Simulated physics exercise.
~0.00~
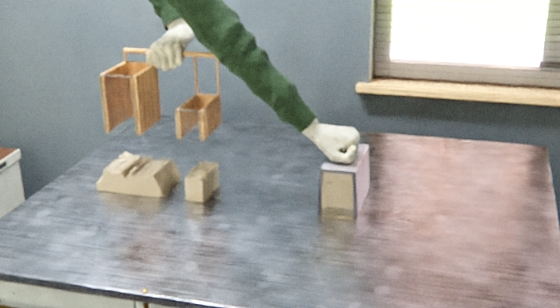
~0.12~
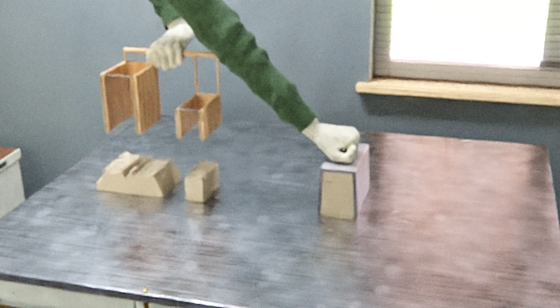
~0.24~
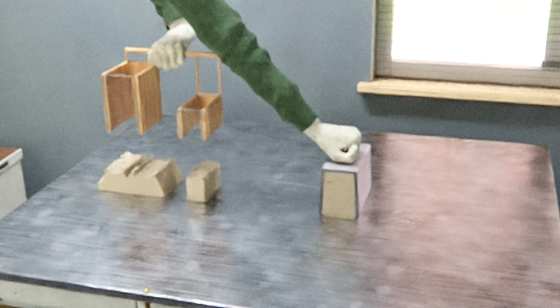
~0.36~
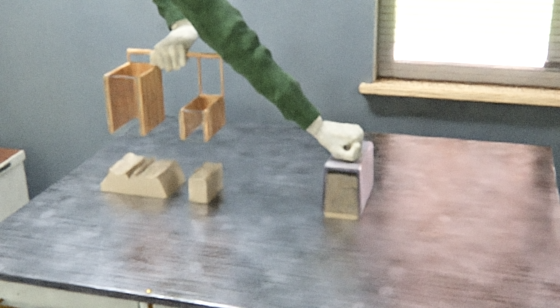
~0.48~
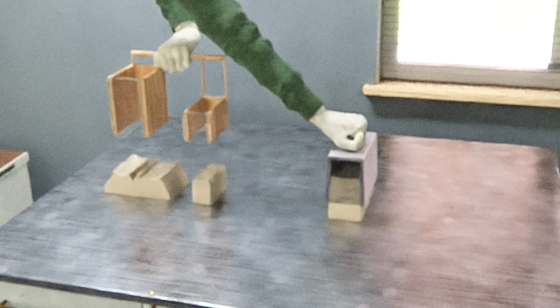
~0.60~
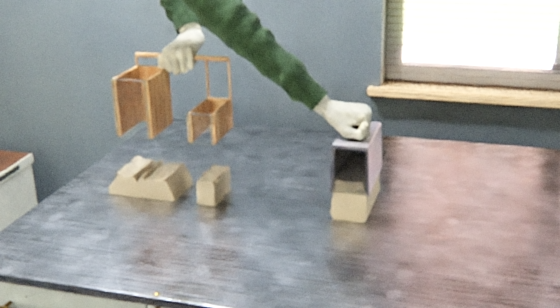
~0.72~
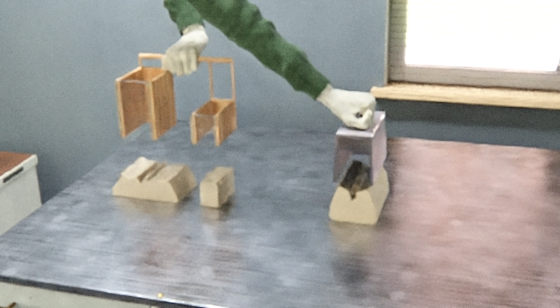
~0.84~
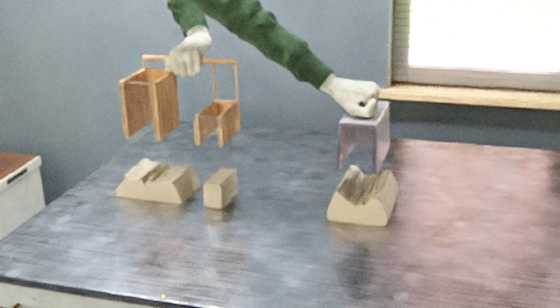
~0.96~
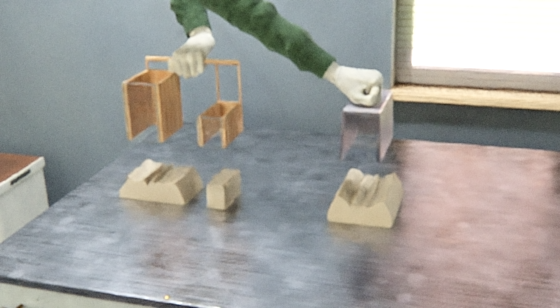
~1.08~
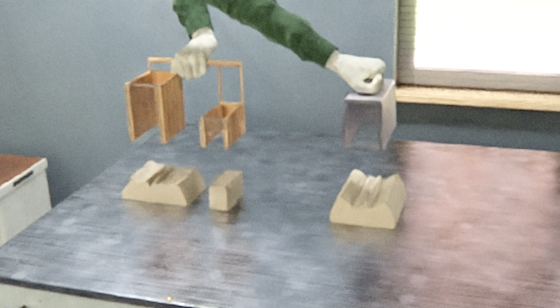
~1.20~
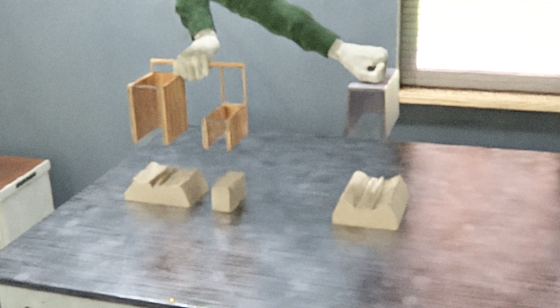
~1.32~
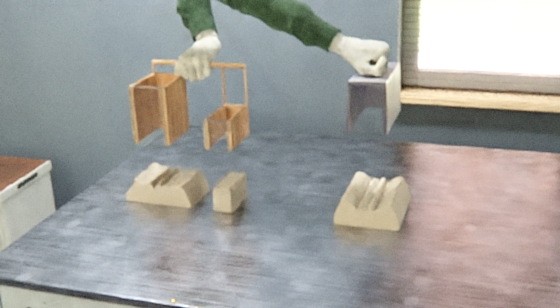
A gloved hand lifts a tin straight up, leaving a low, slumped, grooved tan block behind.
